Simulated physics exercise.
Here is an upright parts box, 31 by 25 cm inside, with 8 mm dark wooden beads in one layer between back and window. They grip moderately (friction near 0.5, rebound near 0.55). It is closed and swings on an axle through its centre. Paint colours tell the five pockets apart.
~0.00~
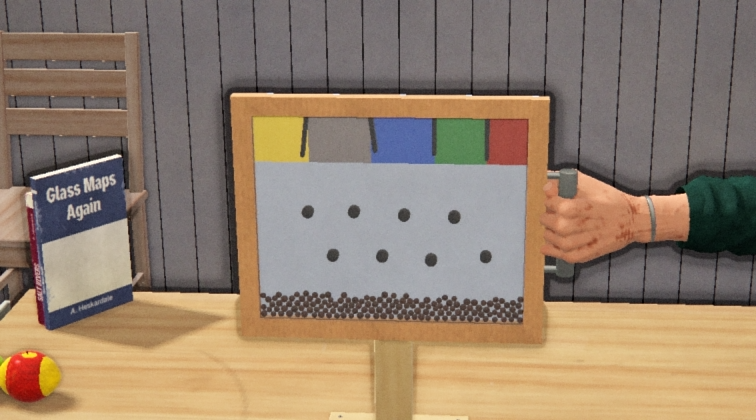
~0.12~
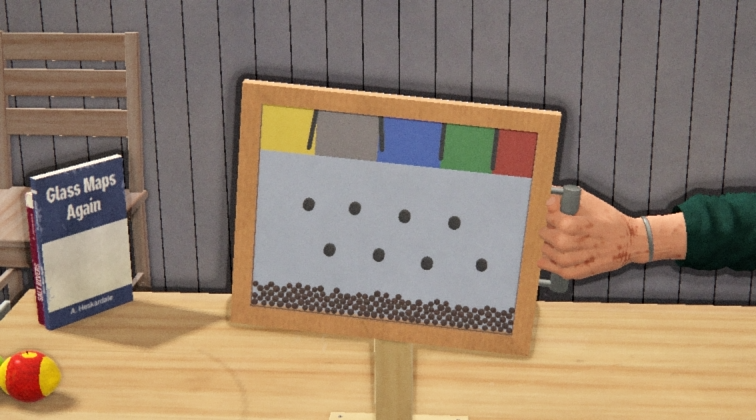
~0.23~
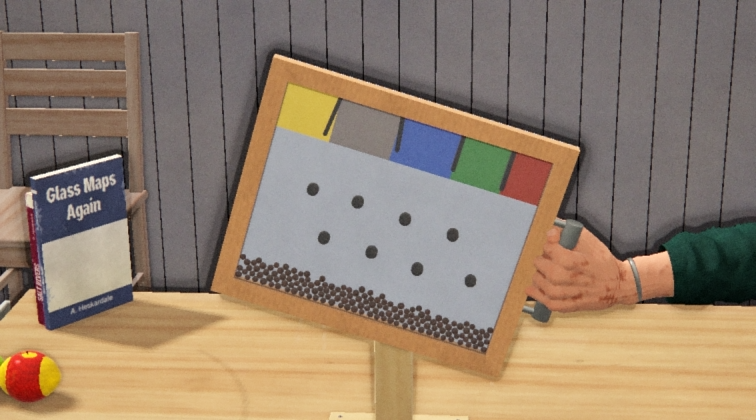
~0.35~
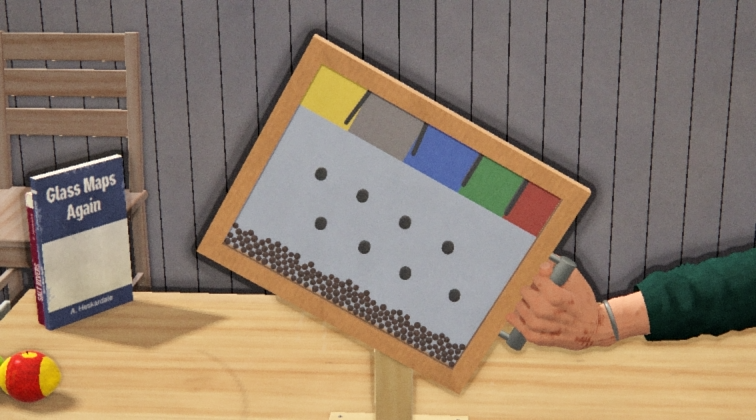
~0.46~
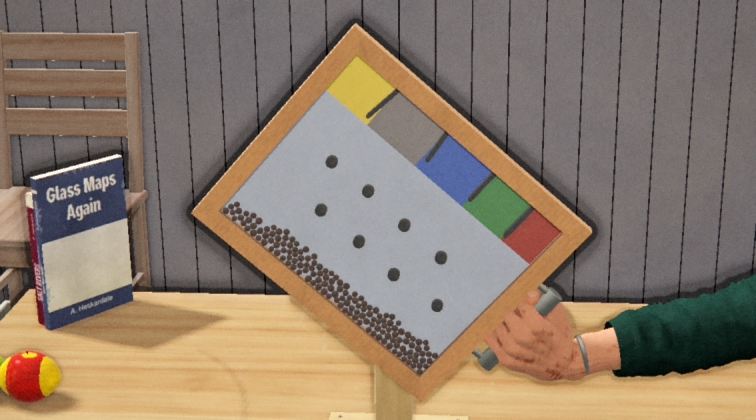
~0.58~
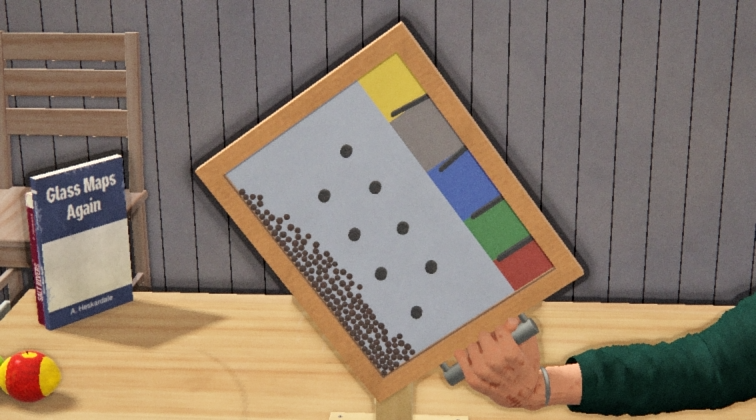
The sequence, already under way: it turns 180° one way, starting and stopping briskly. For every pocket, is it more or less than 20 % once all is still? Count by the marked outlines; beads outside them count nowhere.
Red more, blue less, green more, yellow less, grey less than 20 %.
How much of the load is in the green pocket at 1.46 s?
About 0 per cent.
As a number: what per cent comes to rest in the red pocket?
Roughly 25 per cent.
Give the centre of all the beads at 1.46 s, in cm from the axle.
About 11 cm left and 8 cm below.
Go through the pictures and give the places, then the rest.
In the first frame, level; about 150 beads; beads centred (391, 308); top one (385, 295); red (508, 140), blue (403, 139), green (461, 140), yellow (281, 137), grey (339, 138).
In the second frame, turned 5° clockwise; beads centred (382, 307); top one (271, 284); 8 fixed pegs, one at (330, 250).
In the third frame, turned 17° clockwise; beads centred (364, 303); top one (243, 257); wall ends (326, 133), (397, 149), (453, 169), (502, 188).
In the fourth frame, turned 30° clockwise; beads centred (346, 296); top one (236, 226).
In the fifth frame, turned 41° clockwise; beads centred (339, 292); top one (237, 205).
In the sixth frame, turned 54° clockwise; beads centred (338, 294); top one (242, 192); red (525, 263), blue (465, 183), green (498, 228), yellow (393, 86), grey (428, 133).
After 1.02 s, it stands 101° clockwise; nothing in the marked areas.
After 1.46 s, it stands 147° clockwise; red 25 %.
After 1.84 s, it stands 180° clockwise; red 25 %, blue 5 %, green 35 %.
All still by 2.8 s, it stands 180° clockwise; red 25 %, blue 10 %, green 35 %, yellow 0 %, grey 0 %, elsewhere 30 %.
